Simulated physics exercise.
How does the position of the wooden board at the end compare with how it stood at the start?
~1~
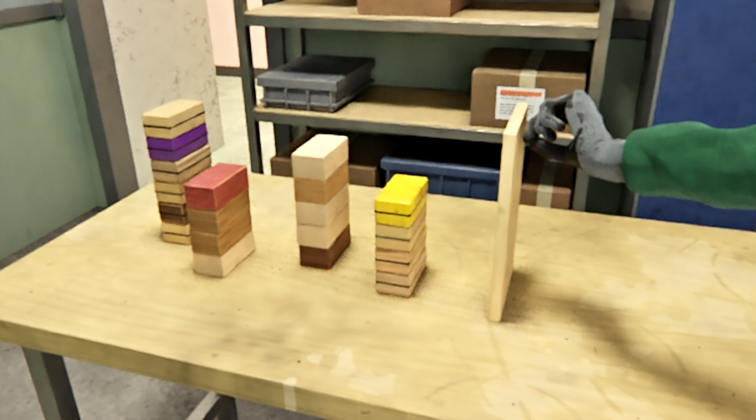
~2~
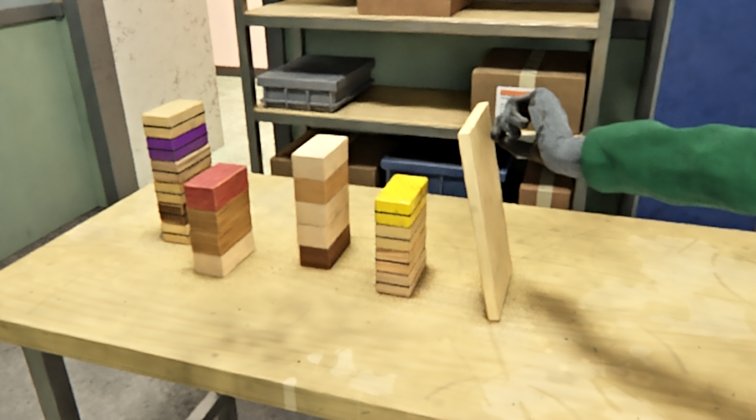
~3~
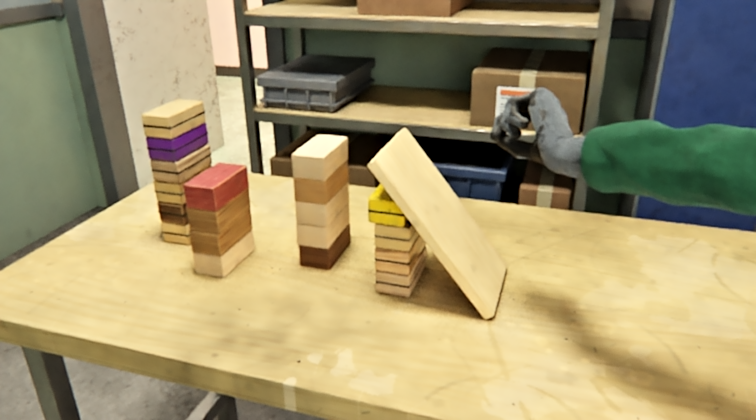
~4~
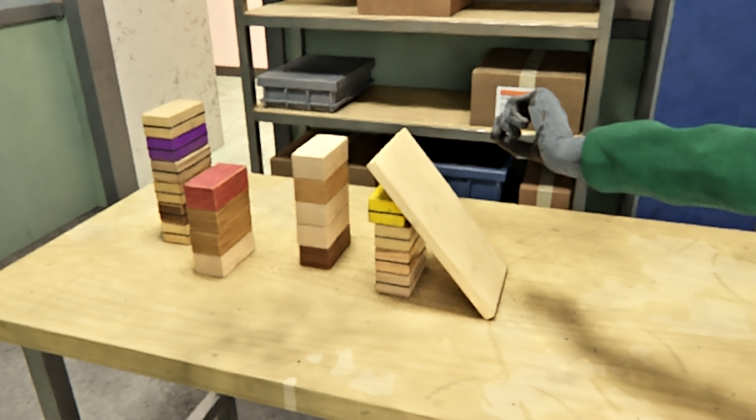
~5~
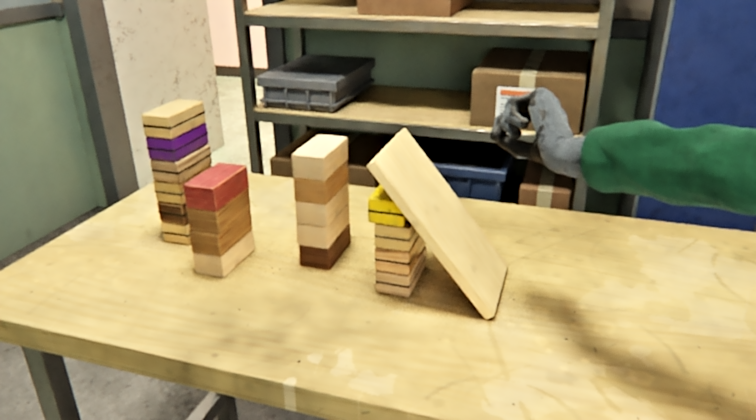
At the start the board stands upright on its end, while at the end it leans to the left against the yellow-topped stack.
